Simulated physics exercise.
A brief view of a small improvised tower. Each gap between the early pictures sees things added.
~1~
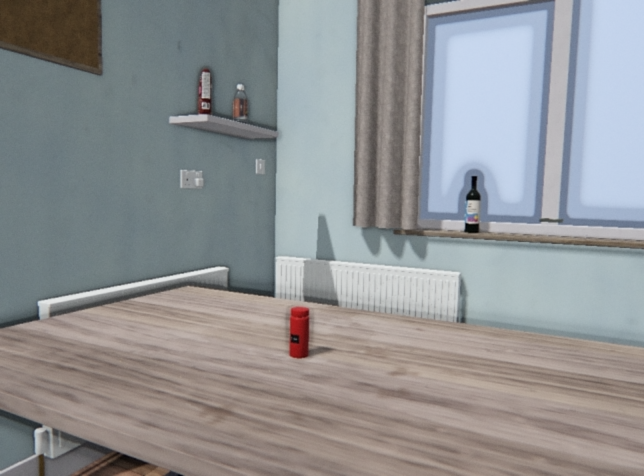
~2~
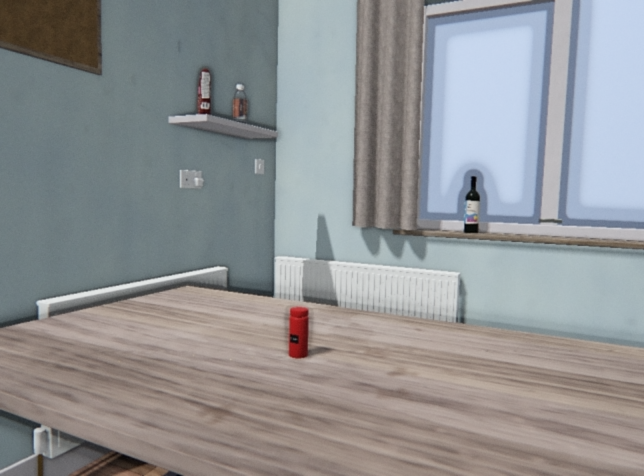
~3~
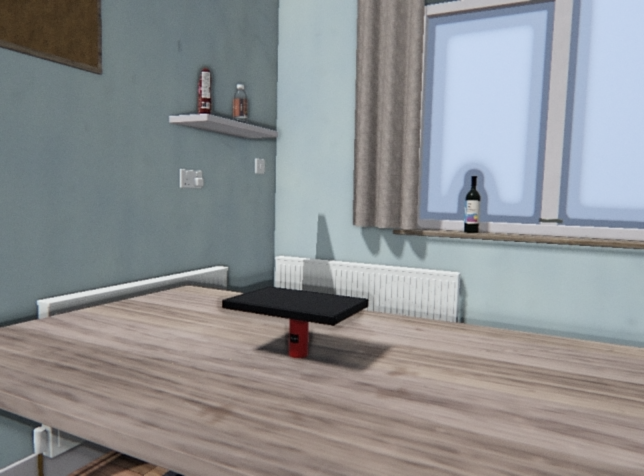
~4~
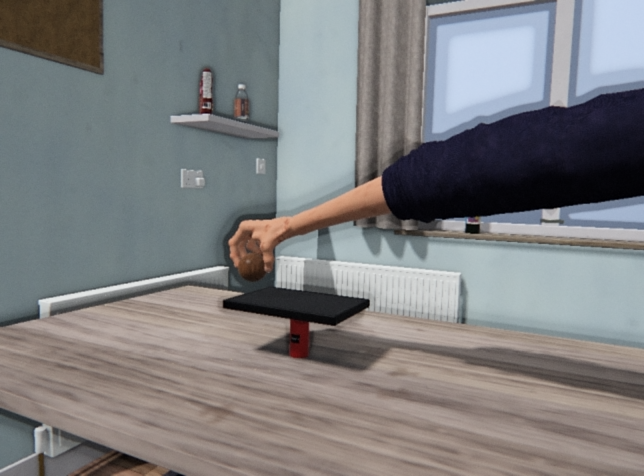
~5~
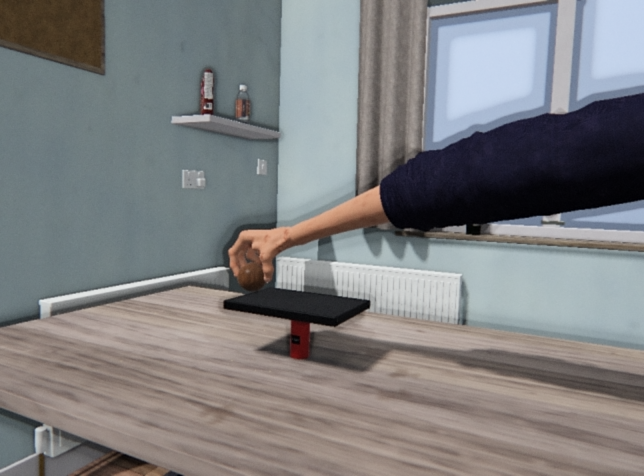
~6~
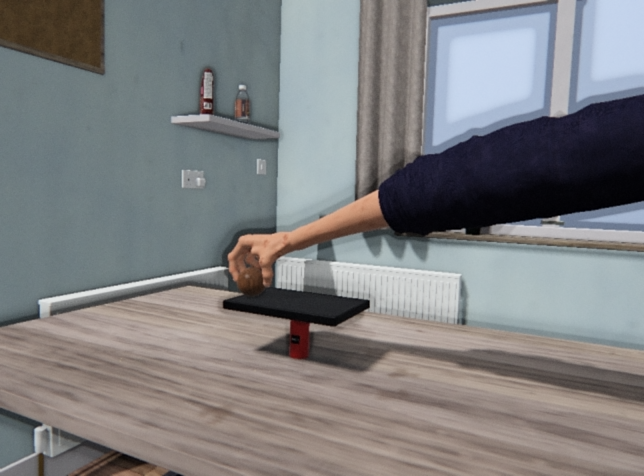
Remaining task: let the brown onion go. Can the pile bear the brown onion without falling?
Something drops or tips.
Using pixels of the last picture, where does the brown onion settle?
End position: Approximately (234, 334).
Then, 0.30 s after the last picture, brown onion now fallen; black lid tipped 42° from how it was.
Then, 0.60 s after the last picture, red shaker tipped 37° from how it was; black lid tipped 37° from how it was.
Then, 0.70 s after the last picture, black lid now fallen; red shaker on its side.
Then, 1.00 s after the last picture, red shaker on its side.
By the end, fallen, black lid and brown onion; tipped over in the stack, red shaker. Seen from the same camera at the end, brown onion near (234, 334). The stack loses its balance.
